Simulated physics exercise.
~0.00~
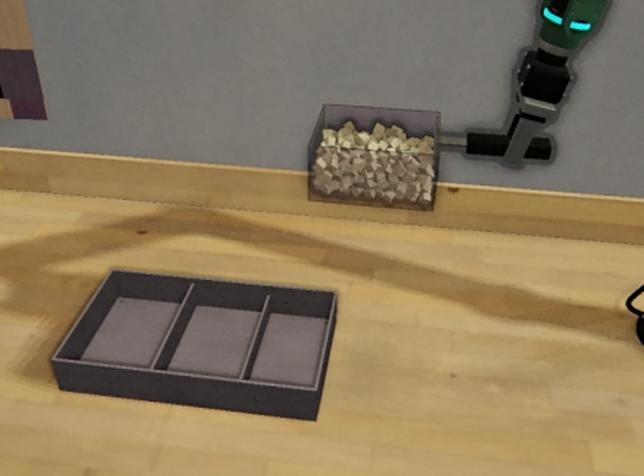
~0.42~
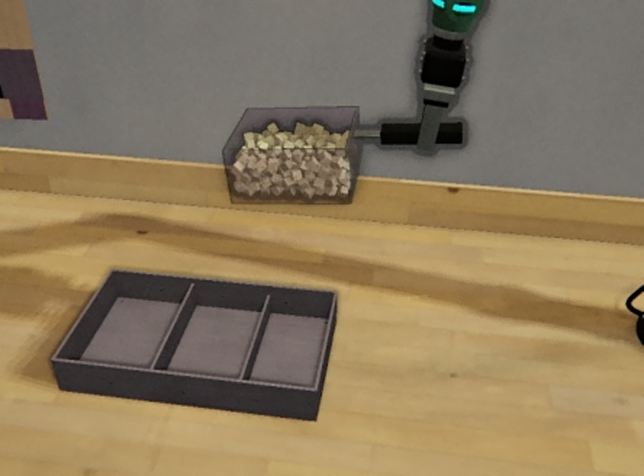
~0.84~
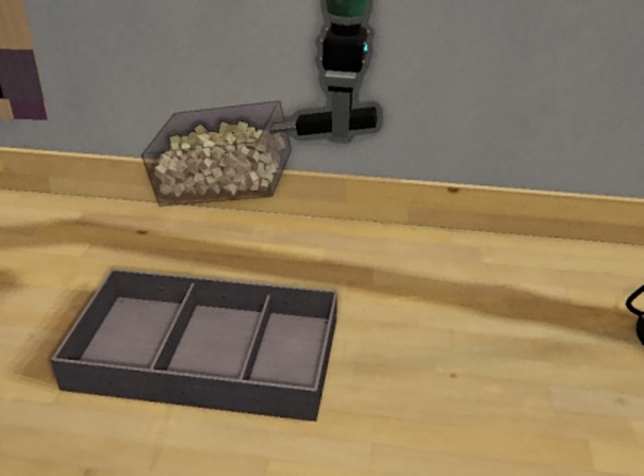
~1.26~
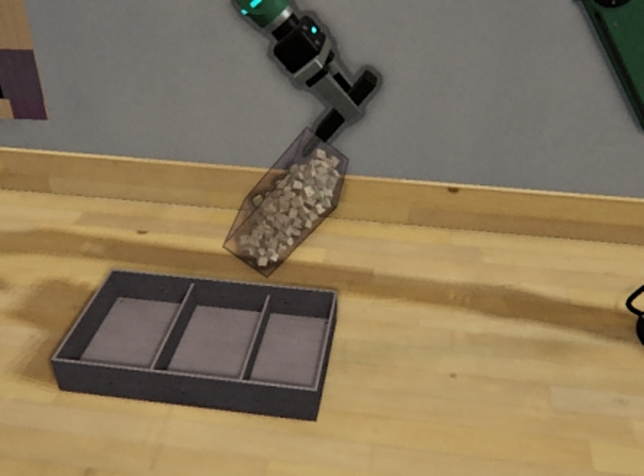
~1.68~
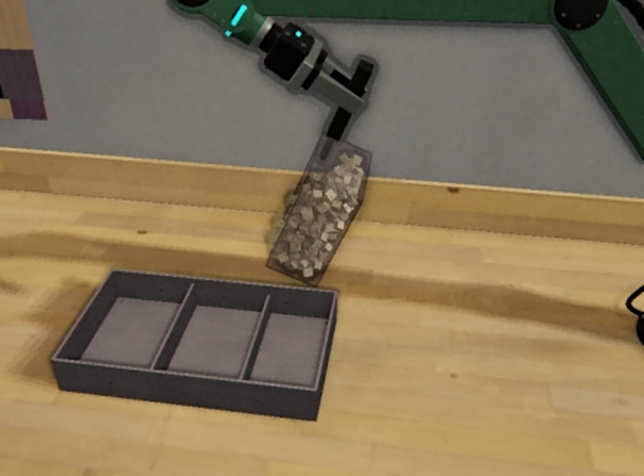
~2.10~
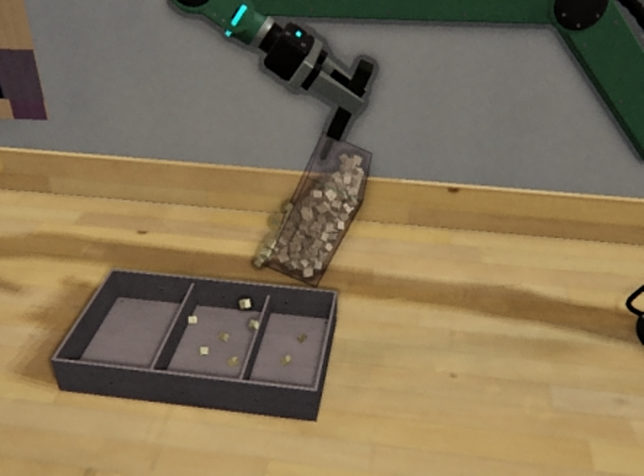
A green and black robot arm holds a clear, smoky box heaped with pale cubes against a grey wall, seen from slightly above across a light wooden surface. A dark grey crate with three compartments stands at the lower left, and stays still throughout. The arm carries the box left, beginning to tip it, then swings it back right and lower as it tilts steeply toward the viewer. It shifts slightly right, tilting further, and a few cubes spill into the middle and right compartments. At the end, most remain in the tilted box.
